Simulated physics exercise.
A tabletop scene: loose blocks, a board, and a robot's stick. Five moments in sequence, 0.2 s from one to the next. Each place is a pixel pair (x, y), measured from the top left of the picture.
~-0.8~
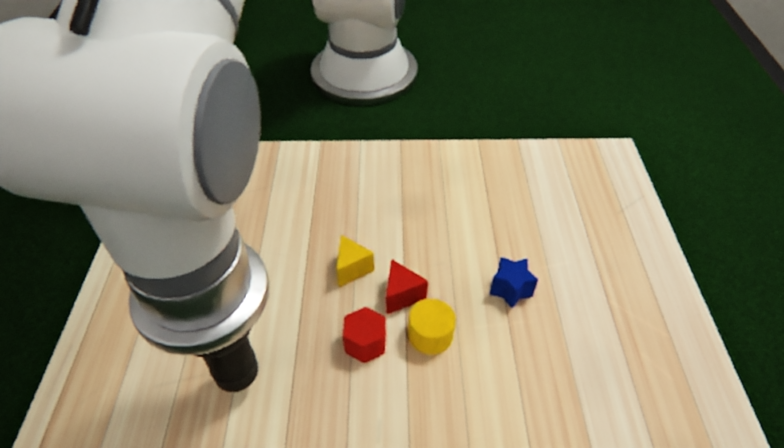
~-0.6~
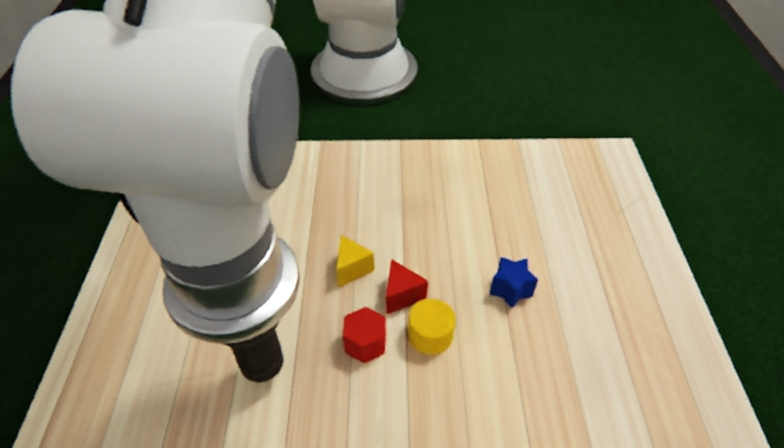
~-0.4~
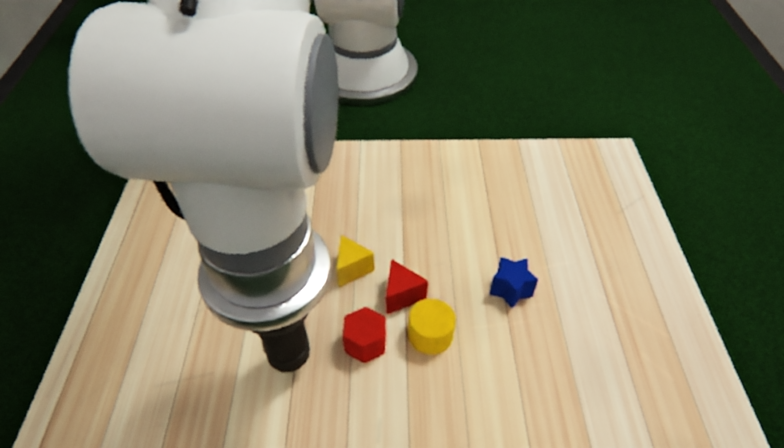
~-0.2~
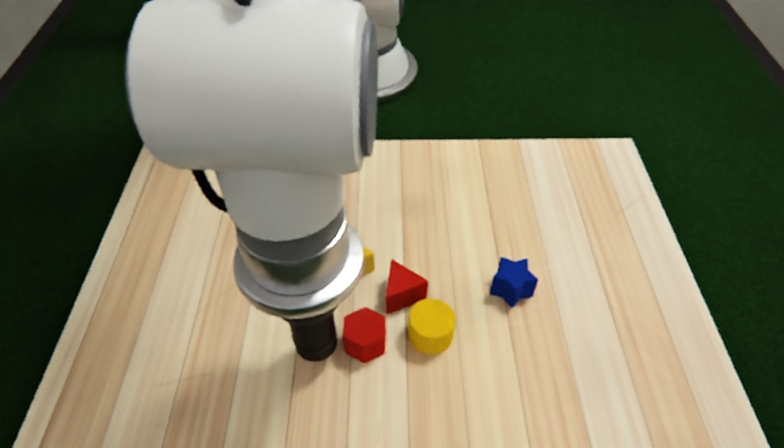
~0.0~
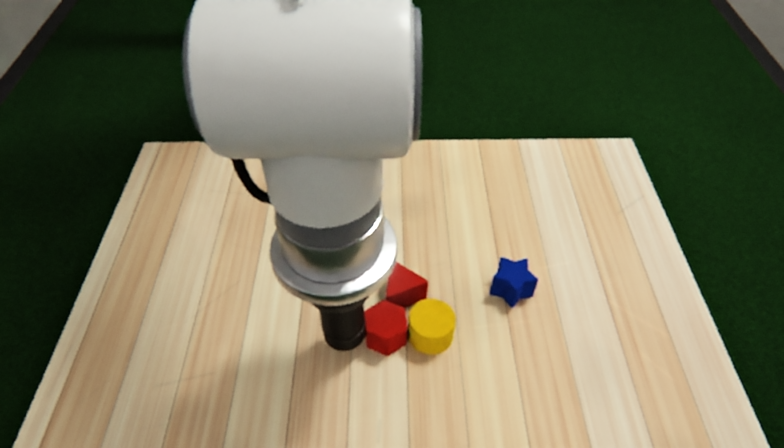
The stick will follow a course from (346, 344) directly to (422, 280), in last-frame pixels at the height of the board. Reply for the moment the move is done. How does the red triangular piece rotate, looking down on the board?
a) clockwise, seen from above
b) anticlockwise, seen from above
It's b.
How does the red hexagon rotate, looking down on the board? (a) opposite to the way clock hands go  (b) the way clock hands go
I choose b.
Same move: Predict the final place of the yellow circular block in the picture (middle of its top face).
The top centre is at (477, 318).
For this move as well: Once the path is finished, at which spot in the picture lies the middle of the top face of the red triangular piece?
Its top middle: (438, 240).
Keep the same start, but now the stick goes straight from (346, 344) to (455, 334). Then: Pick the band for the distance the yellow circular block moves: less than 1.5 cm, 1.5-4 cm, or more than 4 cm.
Net shift: Above 4 cm.
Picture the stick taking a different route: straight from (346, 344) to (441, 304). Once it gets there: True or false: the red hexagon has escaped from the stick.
The statement is incorrect.
On the path given first. One third of the way, stick at (373, 310); red hexagon at (414, 306), turned 20° clockwise; red triangular piece at (405, 275); yellow circular block at (457, 315).
Two thirds of the way, stick at (399, 289); red hexagon at (437, 296), turned 45° clockwise; red triangular piece at (424, 254), turned 10° anticlockwise; yellow circular block at (475, 317).
At the end, stick at (423, 268); yellow triangular piece in place; red hexagon at (440, 295), turned 50° clockwise; red triangular piece at (438, 240), turned 60° anticlockwise; yellow circular block at (477, 318).
